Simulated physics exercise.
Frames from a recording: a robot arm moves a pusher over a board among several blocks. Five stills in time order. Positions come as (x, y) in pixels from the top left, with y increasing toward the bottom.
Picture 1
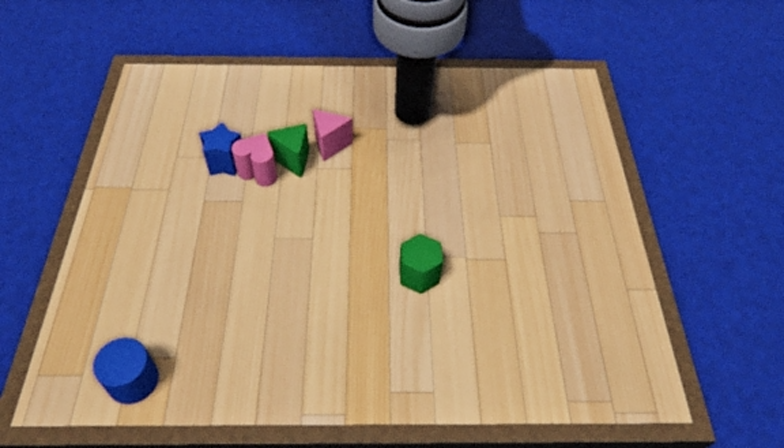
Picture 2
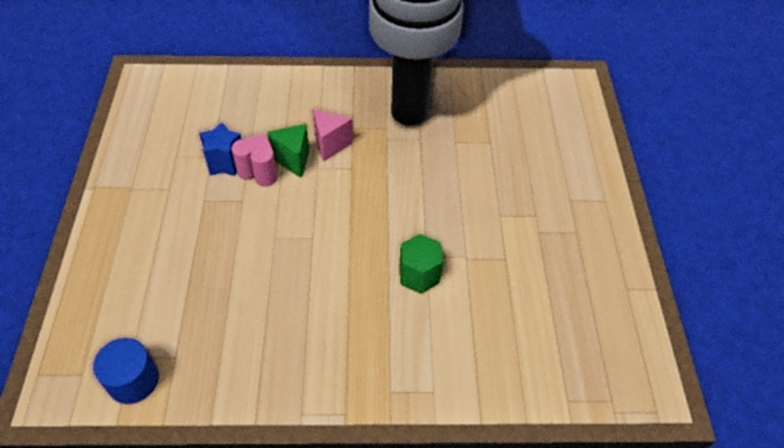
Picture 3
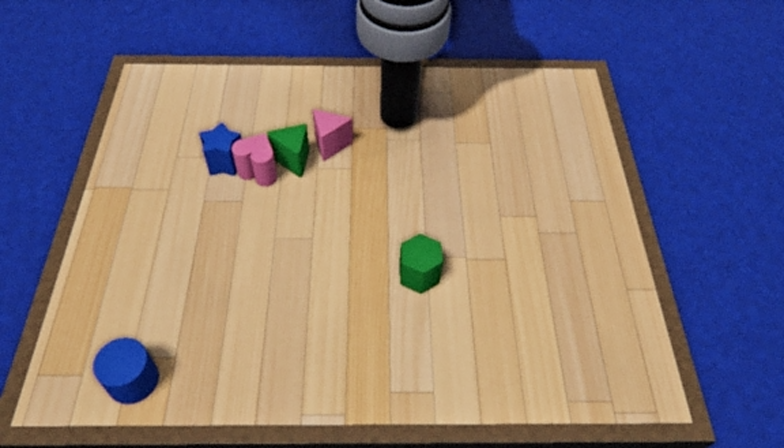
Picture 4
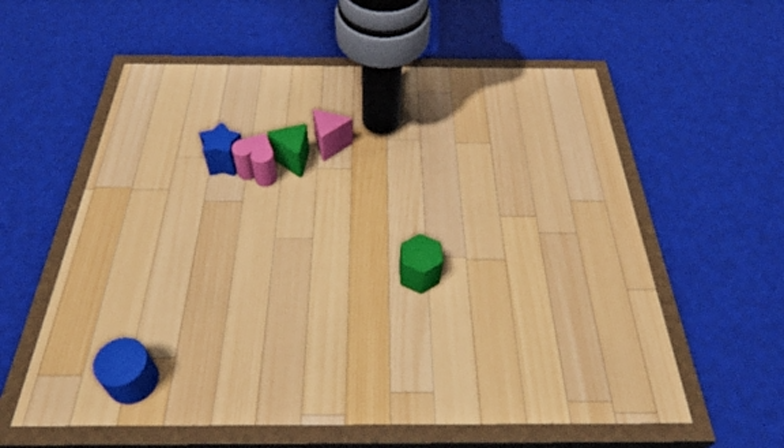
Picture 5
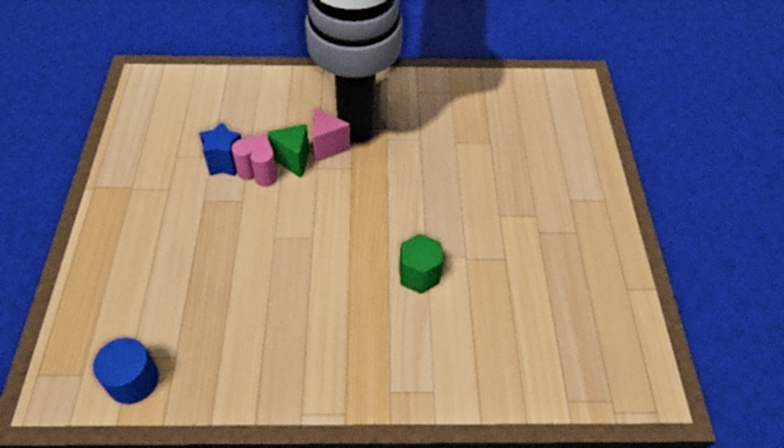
A robot arm slid its black pusher left across the top of a wooden board until it reached the pink triangle and nudged it slightly, while the other green, pink and blue blocks stayed still.
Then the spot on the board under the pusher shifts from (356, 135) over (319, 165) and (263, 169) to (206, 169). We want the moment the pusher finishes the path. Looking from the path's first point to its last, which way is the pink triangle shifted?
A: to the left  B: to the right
The one that fits is A, to the left.
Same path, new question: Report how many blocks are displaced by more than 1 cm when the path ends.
It should be three or more, as far as I can tell.
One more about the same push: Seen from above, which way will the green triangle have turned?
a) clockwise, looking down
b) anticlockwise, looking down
The correct letter is a.
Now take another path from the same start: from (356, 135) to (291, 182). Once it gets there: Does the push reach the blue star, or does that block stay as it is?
It is moved off its spot.
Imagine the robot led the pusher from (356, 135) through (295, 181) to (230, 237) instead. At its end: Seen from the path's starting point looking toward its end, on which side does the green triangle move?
Out to the right.
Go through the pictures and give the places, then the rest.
Tip of the pusher (413, 112), middles of tops, blue star (219, 137), pink heart-shaped block (254, 147), green triangle (290, 136), pink triangle (329, 121), in the first frame.
Pusher (409, 112), nothing pushed, in the second frame.
Pusher (399, 115), nothing pushed, in the third frame.
Pusher (381, 121), nothing pushed, in the fourth frame.
Pusher (356, 129), blue star (219, 137), pink heart-shaped block (254, 147), green triangle (290, 136), pink triangle (326, 123), in the fifth frame.
The first path, step by step. One third of the way, pusher (318, 159); blue star (214, 138), turned 15° clockwise; pink heart-shaped block (245, 149), turned 15° anticlockwise; green triangle (272, 138), turned 20° clockwise; pink triangle (289, 155), turned 30° clockwise.
Two thirds of the way, pusher (261, 164); blue star (192, 135), turned 25° clockwise; pink heart-shaped block (211, 158), turned 30° anticlockwise; green triangle (227, 134); pink triangle (254, 170), turned 15° anticlockwise.
At the end, pusher (204, 163); blue star (158, 132), turned 20° anticlockwise; pink heart-shaped block (179, 169), turned 45° anticlockwise; green triangle (192, 120), turned 55° clockwise; pink triangle (253, 171), turned 25° anticlockwise.
